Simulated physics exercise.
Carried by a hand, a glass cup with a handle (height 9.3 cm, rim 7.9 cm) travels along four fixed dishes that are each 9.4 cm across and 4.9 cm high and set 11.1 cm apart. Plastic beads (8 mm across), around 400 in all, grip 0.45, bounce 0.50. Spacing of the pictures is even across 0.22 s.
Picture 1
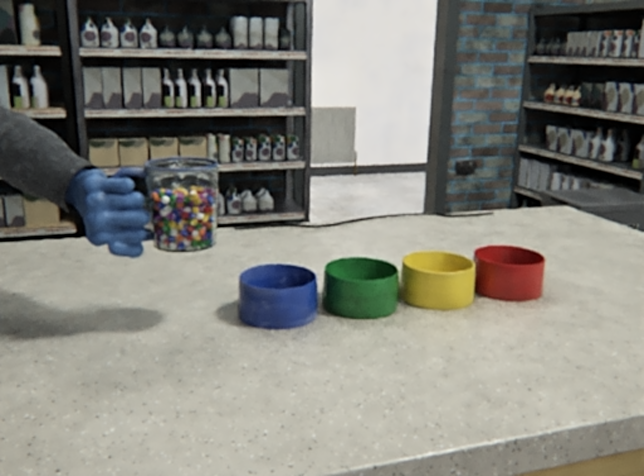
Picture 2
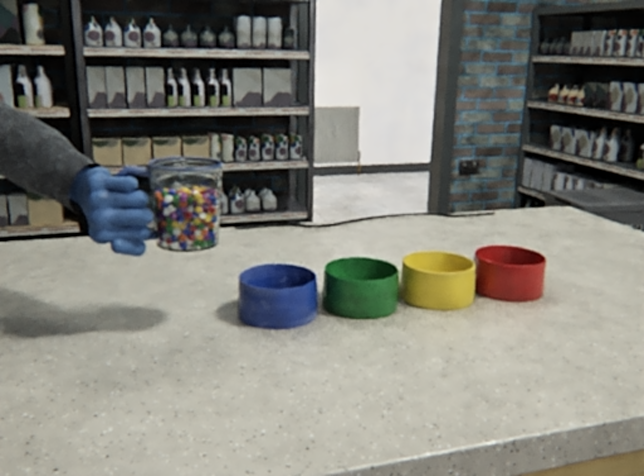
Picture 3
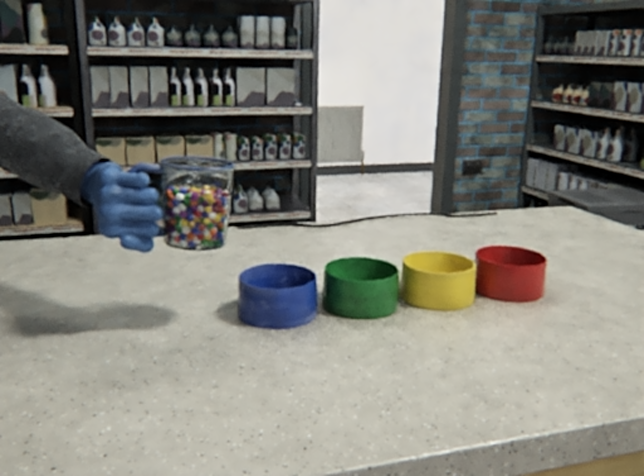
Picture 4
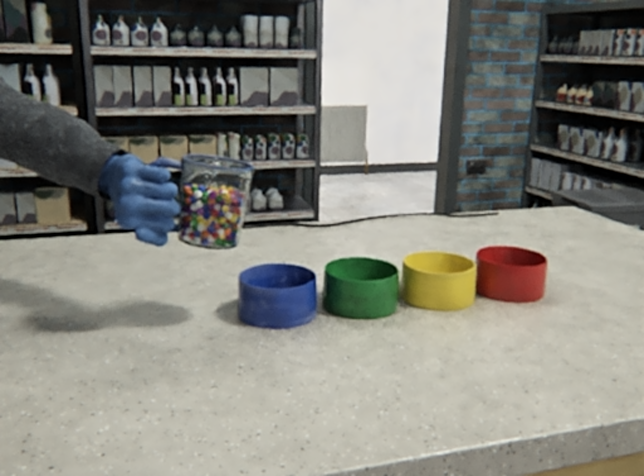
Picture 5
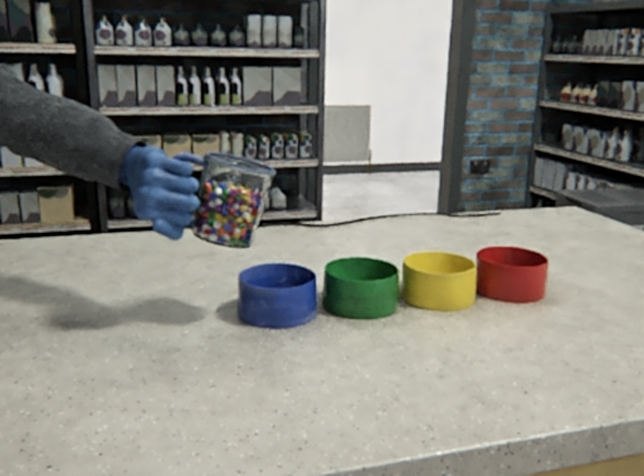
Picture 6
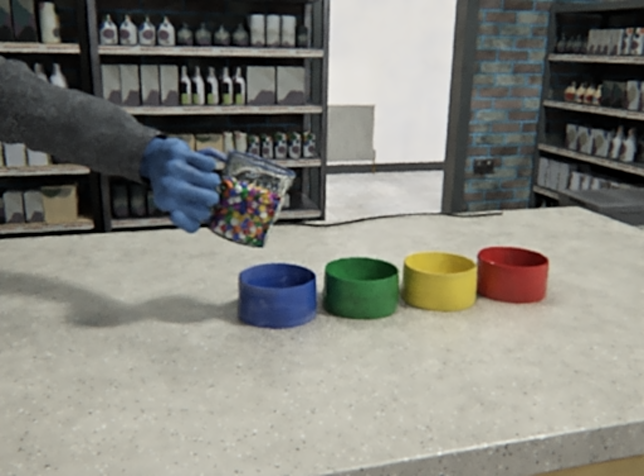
A blue-gloved hand moves a glass cup of colorful beads right while tilting it.
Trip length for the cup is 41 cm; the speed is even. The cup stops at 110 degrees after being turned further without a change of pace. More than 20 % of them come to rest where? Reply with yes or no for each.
Red: Yes, blue: No, green: No, yellow: No, counter: Yes.
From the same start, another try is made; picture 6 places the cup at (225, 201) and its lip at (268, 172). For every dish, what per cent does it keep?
Red 60, blue 0, green 0, yellow 10.
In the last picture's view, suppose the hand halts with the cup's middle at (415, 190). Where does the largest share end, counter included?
That'd be yellow, it takes the most.
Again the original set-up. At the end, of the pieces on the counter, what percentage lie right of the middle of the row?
Roughly 100 %.
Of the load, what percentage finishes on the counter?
The figure is about 50 percent.
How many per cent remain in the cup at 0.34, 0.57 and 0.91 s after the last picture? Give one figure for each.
It goes roughly like this: 100, 95, 15 per cent.
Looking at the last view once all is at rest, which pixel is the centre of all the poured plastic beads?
Once everything settles, the centre is around (531, 282).
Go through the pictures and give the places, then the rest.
In the first picture, cup at (183, 204), tilt 0 degrees, lip at (217, 163), moved 0.0 cm; middle of the pieces at (182, 214); blue dish at (278, 277); green dish at (361, 269); yellow dish at (438, 262); red dish at (509, 255).
In the second picture, cup at (187, 204), tilt 1 degrees, lip at (221, 163), moved 0.4 cm; middle of the pieces at (185, 214).
In the third picture, cup at (197, 203), tilt 4 degrees, lip at (232, 164), moved 1.5 cm; middle of the pieces at (194, 213).
In the fourth picture, cup at (213, 202), tilt 9 degrees, lip at (252, 167), moved 3.5 cm; middle of the pieces at (210, 212).
In the fifth picture, cup at (231, 201), tilt 14 degrees, lip at (273, 170), moved 5.6 cm; middle of the pieces at (227, 210).
In the sixth picture, cup at (249, 200), tilt 20 degrees, lip at (293, 173), moved 7.8 cm; middle of the pieces at (244, 209); blue dish at (277, 276); green dish at (362, 269); yellow dish at (440, 263); red dish at (513, 257).
Then, 0.34 s after the last picture, tilt 64 degrees; cup holds 100 %.
Then, 0.57 s after the last picture, tilt 93 degrees; cup holds 95 %.
Then, 0.91 s after the last picture, tilt 110 degrees; cup holds 15 %, red 40 %.
In the end, red 50 %, blue 0 %, green 0 %, yellow 0 %, counter 50 %.
